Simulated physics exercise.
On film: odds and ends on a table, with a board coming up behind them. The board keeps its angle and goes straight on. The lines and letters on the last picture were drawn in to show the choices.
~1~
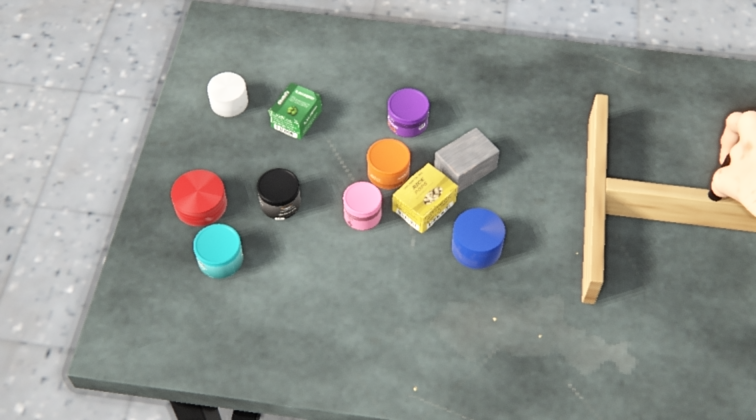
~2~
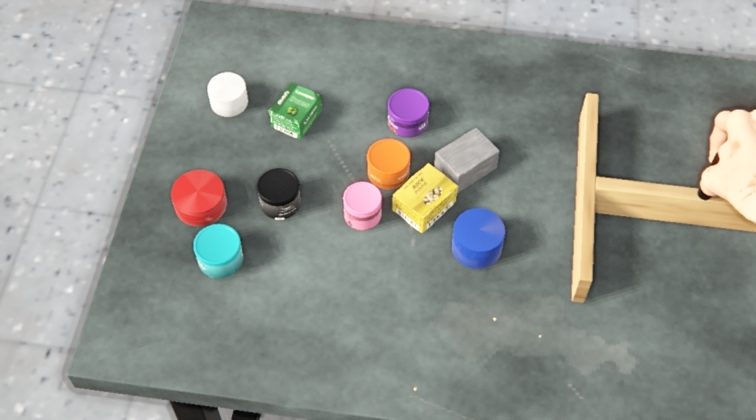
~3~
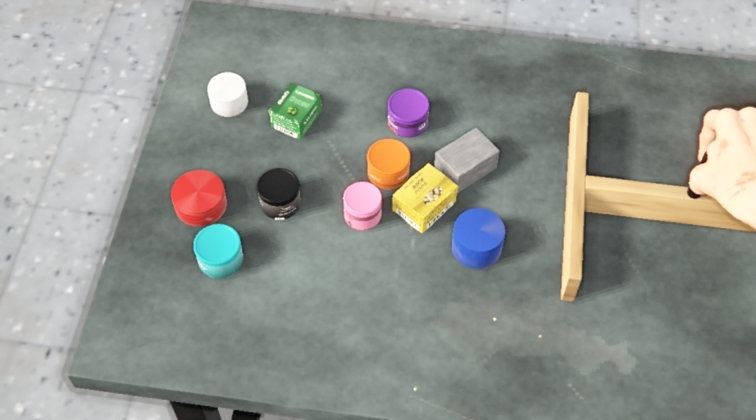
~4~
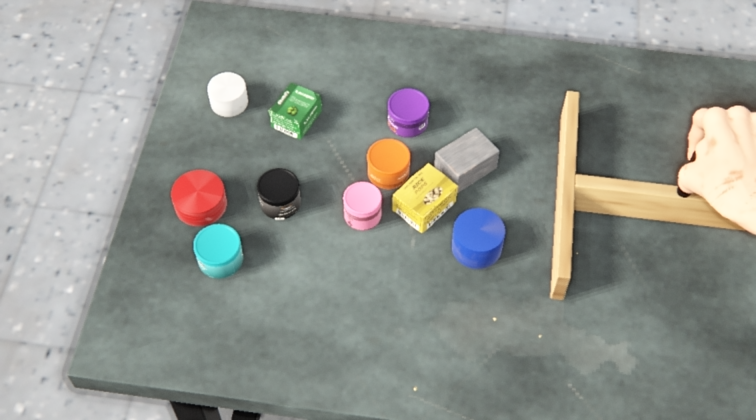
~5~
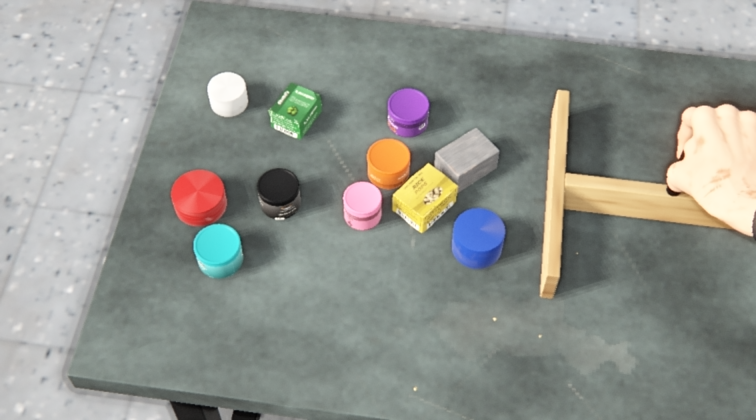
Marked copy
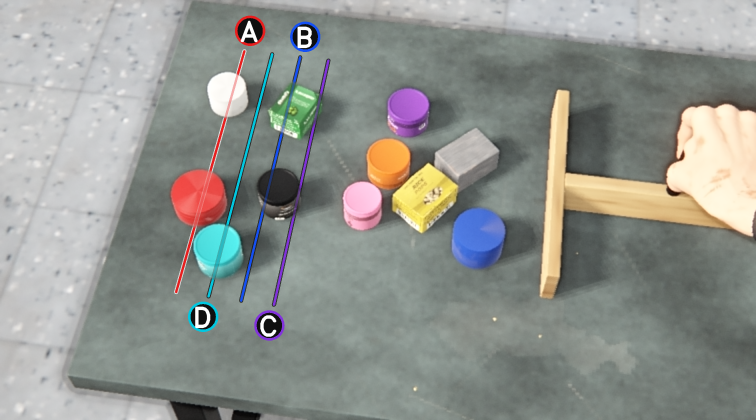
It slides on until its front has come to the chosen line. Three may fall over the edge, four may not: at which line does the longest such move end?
Up to line A.
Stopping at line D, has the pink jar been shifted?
By then, yes.
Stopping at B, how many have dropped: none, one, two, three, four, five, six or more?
The count is none.
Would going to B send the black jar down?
By then, no.
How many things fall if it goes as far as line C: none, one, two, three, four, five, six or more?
The count is none.
On the copy, A at (213, 162); B at (273, 169); C at (303, 173); D at (243, 166).
On A. First, board (433, 163); purple tub (405, 112); blue tin (392, 233).
Then, board (310, 148); red tin (184, 201); black jar (227, 181).
Finally, board (213, 137); white tin over the edge; black jar (135, 161); one fallen.
By contrast, B is within the limit but short; C is within the limit but short; D is within the limit but short.
